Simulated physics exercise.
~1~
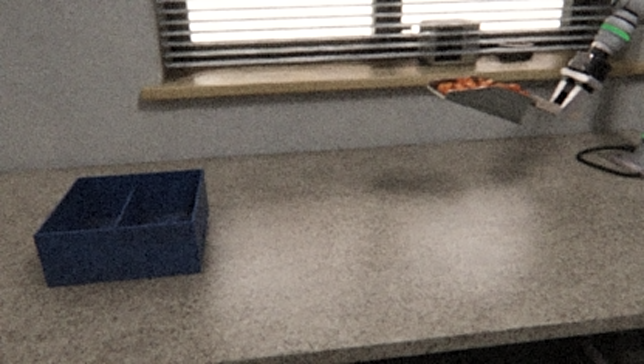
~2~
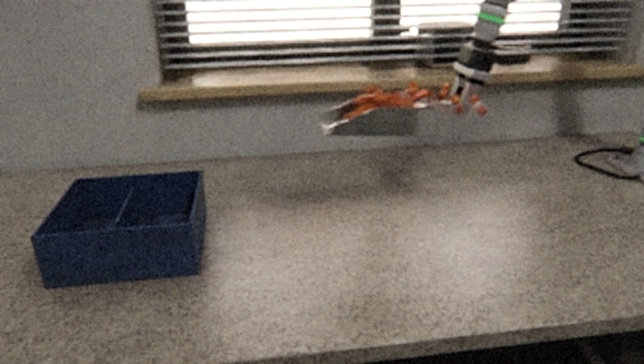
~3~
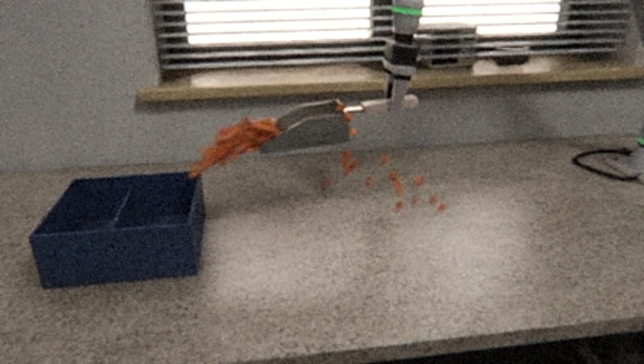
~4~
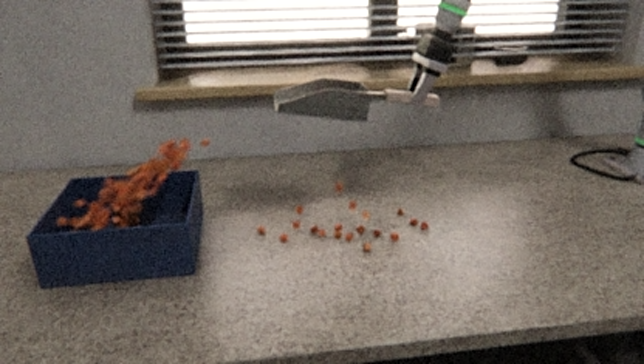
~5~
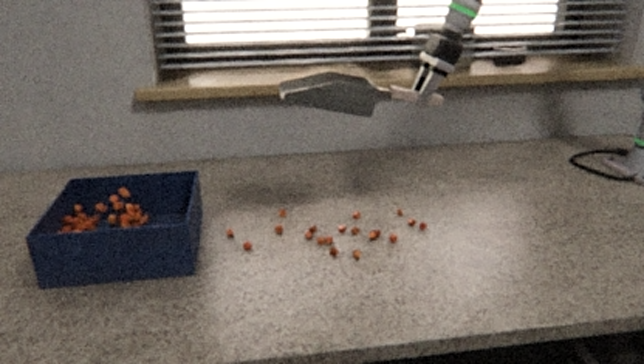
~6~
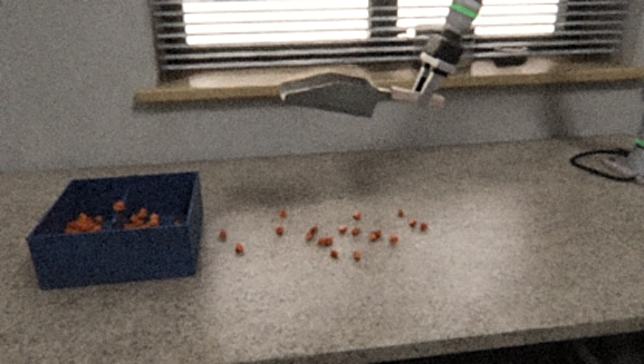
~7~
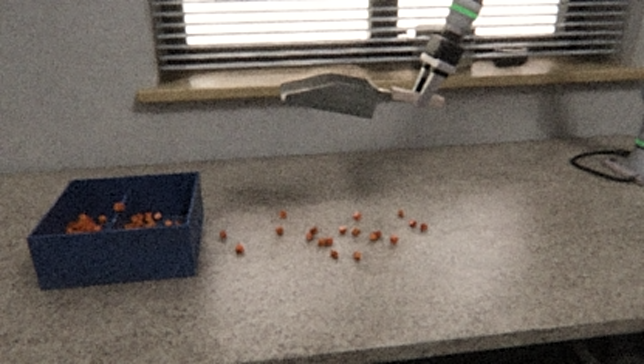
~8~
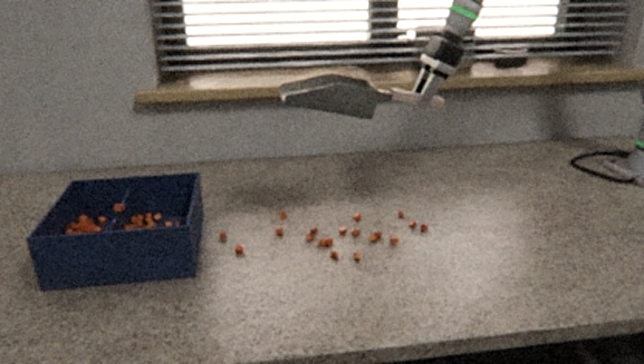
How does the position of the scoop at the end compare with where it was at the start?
At the start the scoop is held near the right side of the view, and at the end it is well to the left of that, above the middle of the counter at about the same height.
A robot arm swings a scoop heaped with orange-red vegetable dice leftward above a counter and flings them toward a blue divided bin, then draws back slightly and stops. Most pieces settle in both parts of the bin, while others lie scattered on the counter.
